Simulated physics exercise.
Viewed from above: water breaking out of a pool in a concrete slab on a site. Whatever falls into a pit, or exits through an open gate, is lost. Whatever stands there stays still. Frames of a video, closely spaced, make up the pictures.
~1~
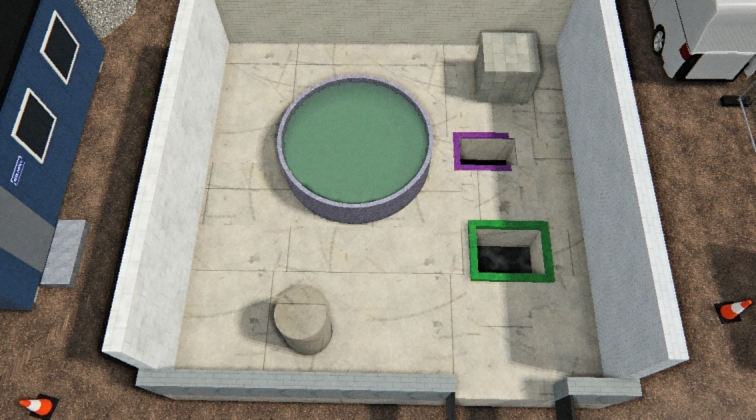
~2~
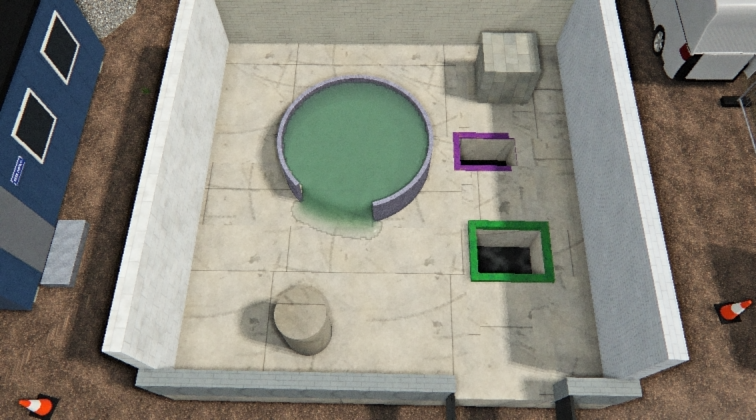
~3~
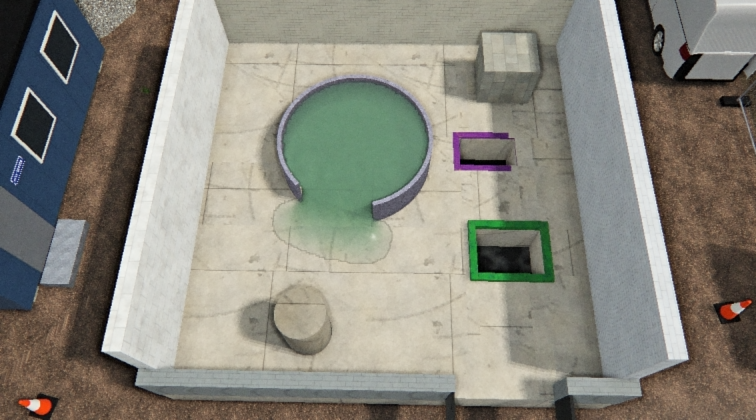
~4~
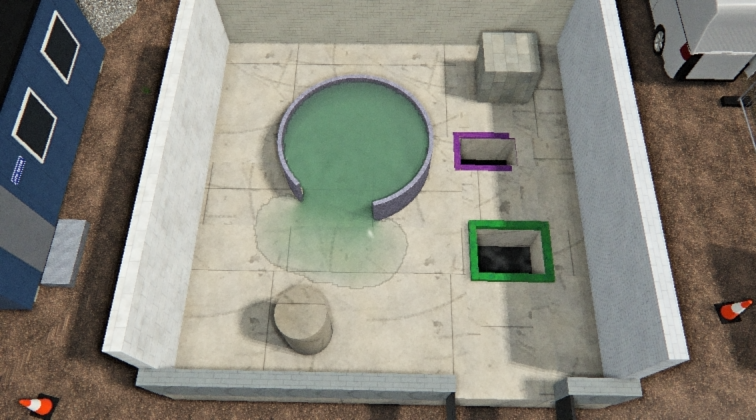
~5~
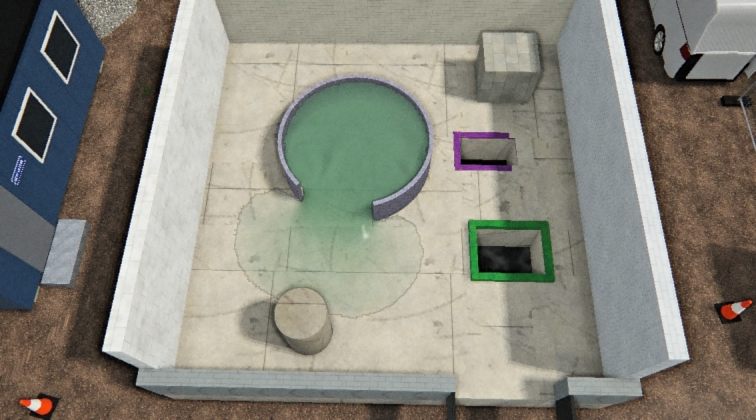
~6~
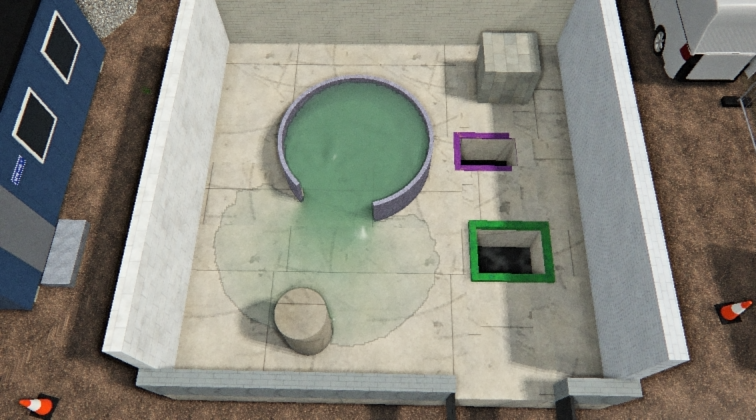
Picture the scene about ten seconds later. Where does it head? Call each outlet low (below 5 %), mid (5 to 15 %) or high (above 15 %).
Outlets - gate: Mid; purple pit: Low; green pit: Low.
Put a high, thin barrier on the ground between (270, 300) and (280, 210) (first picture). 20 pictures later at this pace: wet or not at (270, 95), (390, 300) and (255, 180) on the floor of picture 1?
Same order as asked - unsoaked, soaked, soaked.
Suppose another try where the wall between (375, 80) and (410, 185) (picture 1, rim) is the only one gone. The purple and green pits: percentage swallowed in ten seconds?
Near enough: Purple 40 percent, green 2 percent.
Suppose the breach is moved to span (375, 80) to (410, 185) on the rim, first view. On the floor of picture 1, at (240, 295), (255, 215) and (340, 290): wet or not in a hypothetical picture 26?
First point spared, second point spared, third point spared.
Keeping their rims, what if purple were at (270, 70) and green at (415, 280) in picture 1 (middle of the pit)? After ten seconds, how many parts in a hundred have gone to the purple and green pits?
Parts in a hundred: Purple 14, green 2.
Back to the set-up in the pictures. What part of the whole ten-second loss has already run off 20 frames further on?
Near 10 in a hundred.
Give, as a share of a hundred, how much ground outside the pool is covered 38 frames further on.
It should be close to 70 %.
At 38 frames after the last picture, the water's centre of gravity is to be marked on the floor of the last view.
The water's middle lies around (340, 235).
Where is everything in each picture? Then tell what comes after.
In the first frame, the pool at (356, 140) is whole and still.
In the second frame, the front is at (376, 232), out from the gap at (334, 214).
In the third frame, the front is at (382, 251), out from the gap at (334, 214).
In the fourth frame, water pours out at (335, 214) and has run to (385, 274).
In the fifth frame, the front is at (378, 305), out from the gap at (335, 214).
In the sixth frame, the front is at (362, 338), out from the gap at (335, 214).
A moment on, water covers 30 % of the floor; the gate 0 %, the purple pit 0 %, the green pit 0 %.
Next, water covers 30 % of the floor; the gate 0 %, the purple pit 0 %, the green pit 0 %.
Then, water covers 45 % of the floor; the gate 1 %, the purple pit 0 %, the green pit 0 %.
Later, water covers 70 % of the floor; the gate 3 %, the purple pit 0 %, the green pit 0 %.
In the end, water covers 95 % of the floor; the gate 9 %, the purple pit 2 %, the green pit 0 %.
